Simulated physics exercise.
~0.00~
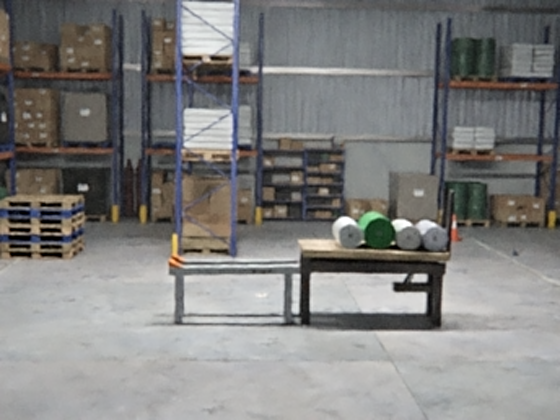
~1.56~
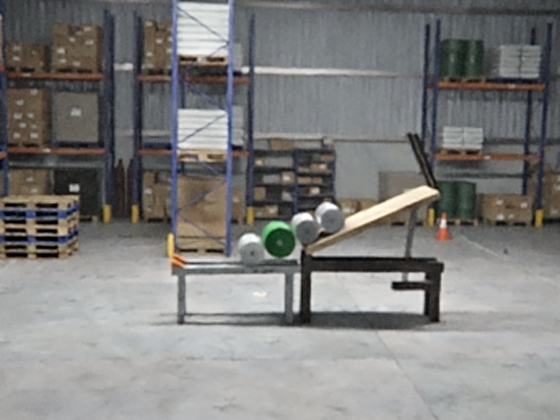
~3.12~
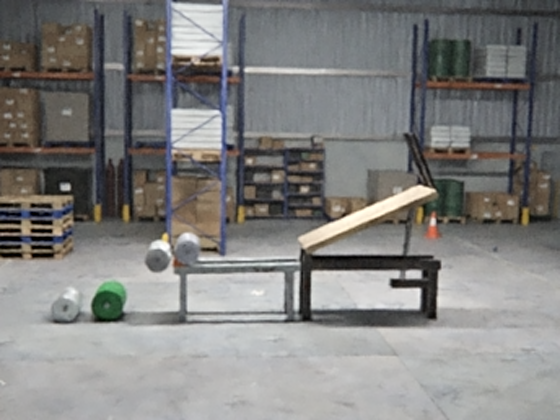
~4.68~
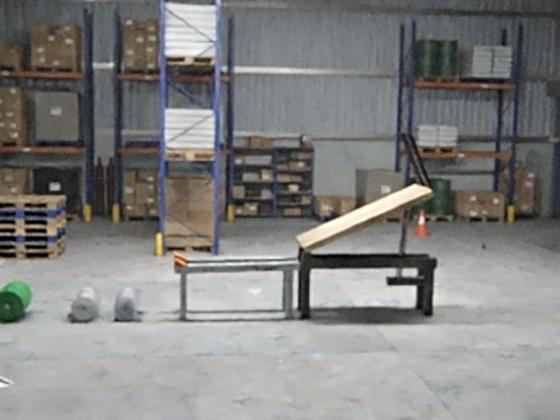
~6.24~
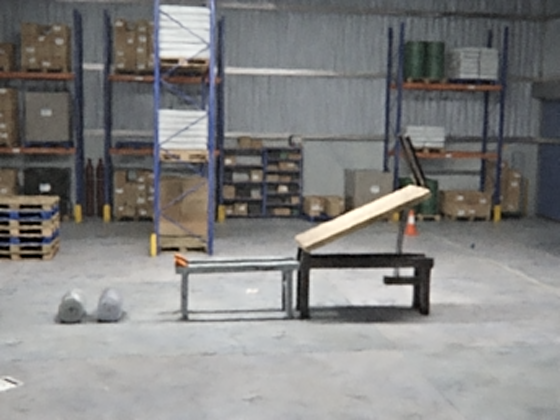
Four kegs, one of them green, rolled left off a wooden deck as its right end tilted up, crossed the rails and dropped over the far end onto the warehouse floor, where the green one rolled out of view while the deck stayed raised.
